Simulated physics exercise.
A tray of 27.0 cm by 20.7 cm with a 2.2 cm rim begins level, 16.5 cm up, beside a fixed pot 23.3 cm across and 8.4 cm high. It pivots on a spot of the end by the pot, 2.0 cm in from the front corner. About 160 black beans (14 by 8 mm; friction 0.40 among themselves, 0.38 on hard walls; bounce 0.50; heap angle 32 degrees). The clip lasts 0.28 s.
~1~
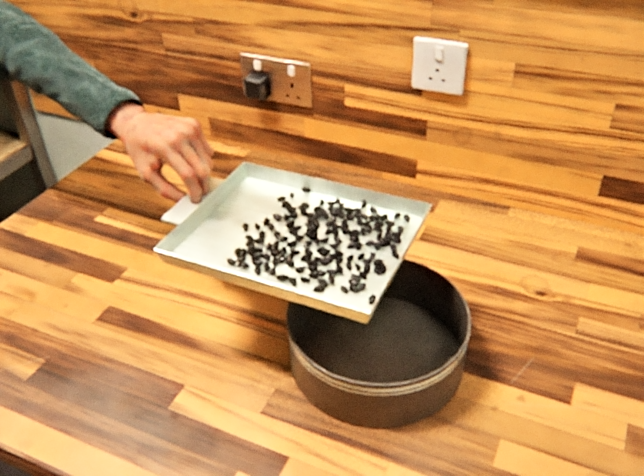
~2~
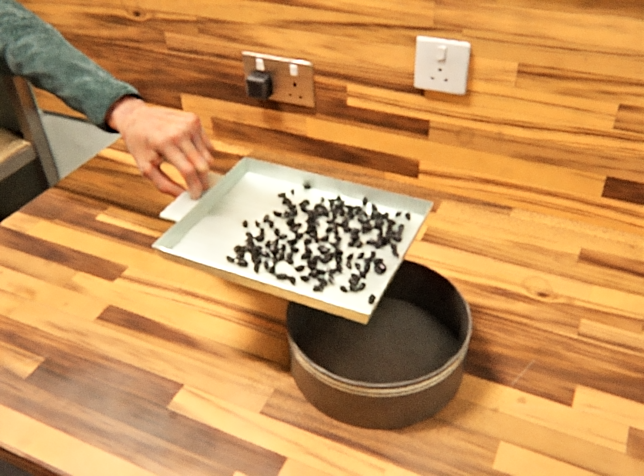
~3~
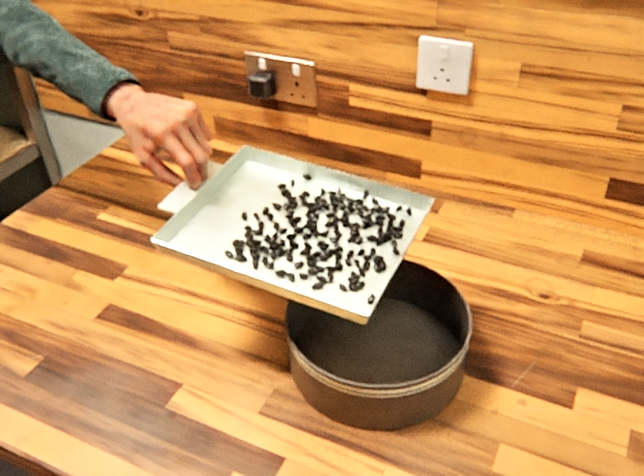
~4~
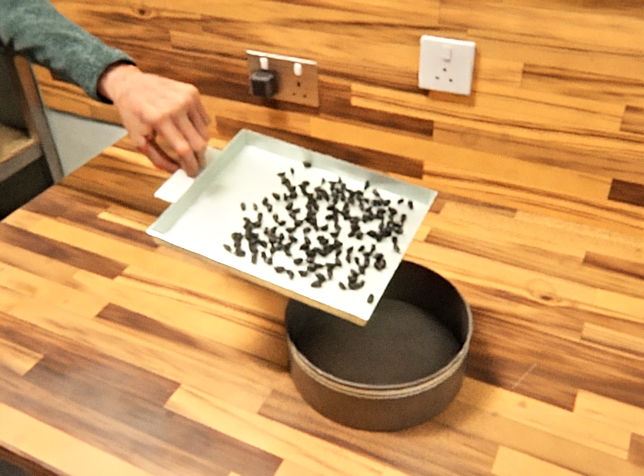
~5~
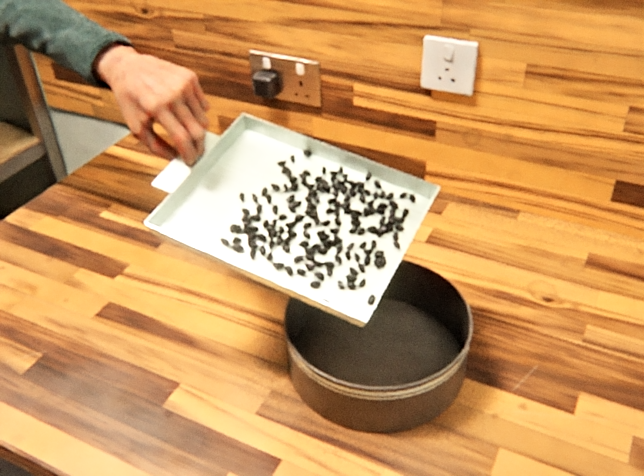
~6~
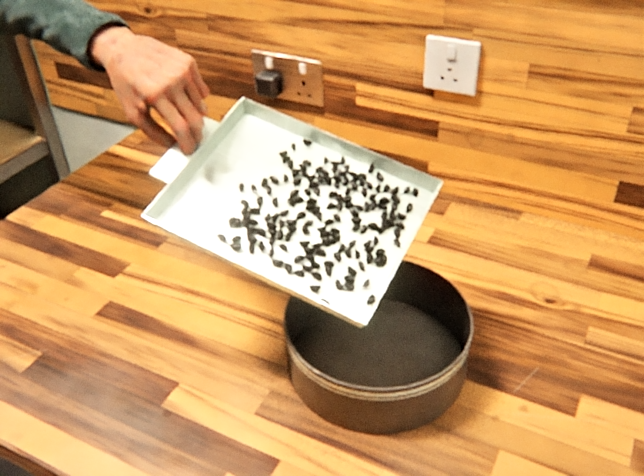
White tray of scattered black beans tilting gradually as a hand raises its left end beside a dark round pot.
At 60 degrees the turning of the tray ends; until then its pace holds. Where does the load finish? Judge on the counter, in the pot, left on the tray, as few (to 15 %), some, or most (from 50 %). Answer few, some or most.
Counter some, pot few, tray most.
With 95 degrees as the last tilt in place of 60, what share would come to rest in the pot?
It would be near 5 per cent.
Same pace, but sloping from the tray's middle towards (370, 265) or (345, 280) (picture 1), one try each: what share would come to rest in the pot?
Some 5 and 10 per cent.
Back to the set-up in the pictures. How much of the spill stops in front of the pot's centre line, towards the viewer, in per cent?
Some 100 per cent.
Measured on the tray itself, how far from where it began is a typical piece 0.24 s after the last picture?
About 4 cm.
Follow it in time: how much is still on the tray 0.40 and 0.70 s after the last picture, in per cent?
About 100, 80.
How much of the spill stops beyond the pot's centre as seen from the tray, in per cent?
Roughly 90 per cent.
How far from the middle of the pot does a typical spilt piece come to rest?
About 24 cm.
Then, 0.24 s after the last picture, tilt 40 degrees; the tray holds 100 %, the pot 0 %.
Then, 0.40 s after the last picture, tilt 53 degrees; the tray holds 100 %, the pot 0 %.
Then, 0.70 s after the last picture, tilt 60 degrees; the tray holds 80 %, the pot 0 %.
In the end, counter 30 %, pot 0 %, tray 70 %.
